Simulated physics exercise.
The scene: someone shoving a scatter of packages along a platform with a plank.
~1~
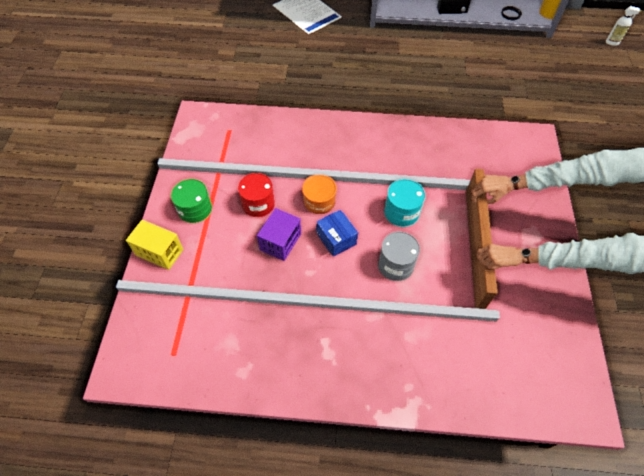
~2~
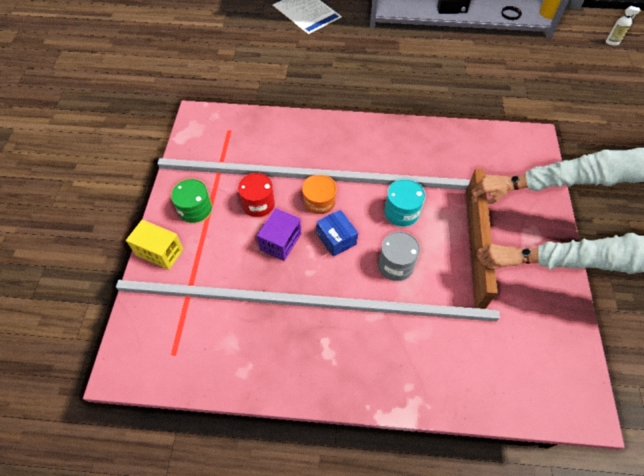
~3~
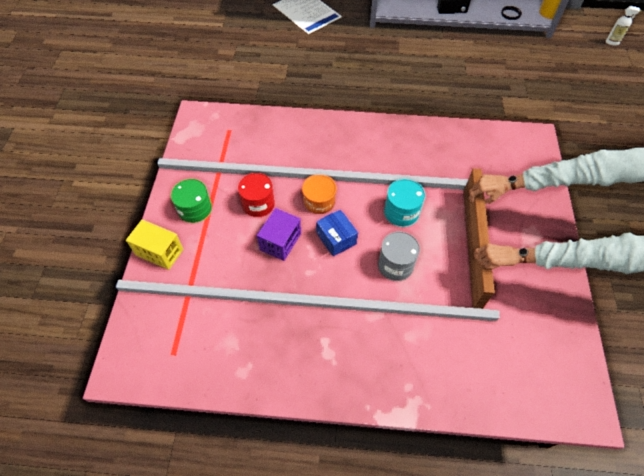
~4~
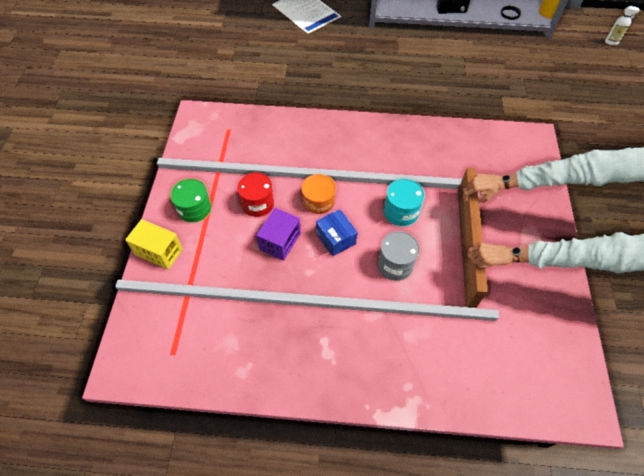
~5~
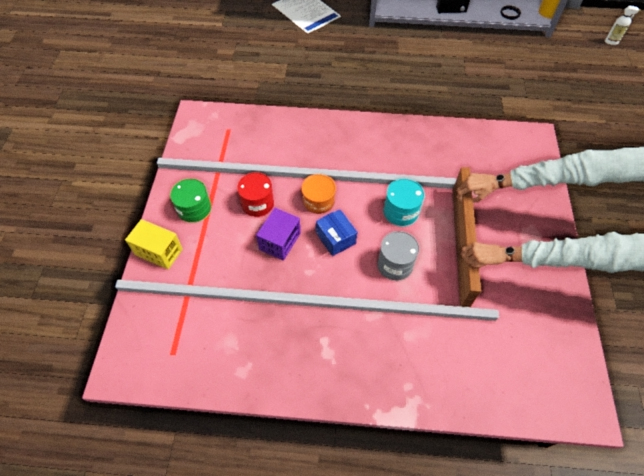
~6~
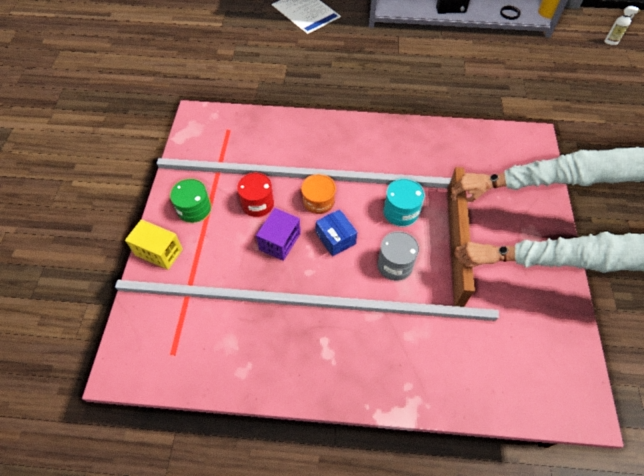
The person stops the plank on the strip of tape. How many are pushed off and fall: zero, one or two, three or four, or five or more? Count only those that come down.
Outcome: The number that fall off is one or two.
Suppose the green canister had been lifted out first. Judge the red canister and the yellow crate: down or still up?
The red canister remains up; the yellow crate drops off.
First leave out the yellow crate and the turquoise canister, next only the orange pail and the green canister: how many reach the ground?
The counts: 1 and 1.
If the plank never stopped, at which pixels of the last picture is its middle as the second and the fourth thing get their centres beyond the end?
First at (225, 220), next at (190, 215).
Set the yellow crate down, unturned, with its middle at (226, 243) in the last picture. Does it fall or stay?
Then it drops off.
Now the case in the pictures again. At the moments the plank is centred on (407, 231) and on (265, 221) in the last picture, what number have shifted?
The counts are 2 and 7.
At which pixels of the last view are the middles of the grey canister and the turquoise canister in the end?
Near (177, 243) and (192, 187).
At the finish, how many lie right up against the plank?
That makes 3.
Soon after, none off yet; yellow crate at rest near (155, 245); green canister at rest near (191, 201); red canister at rest near (256, 195).
After that, none off yet; yellow crate at rest near (155, 245); green canister at rest near (191, 201); red canister displaced about its own width near (227, 203).
In the end, the number that fall off is one or two; gone, green canister and yellow crate.
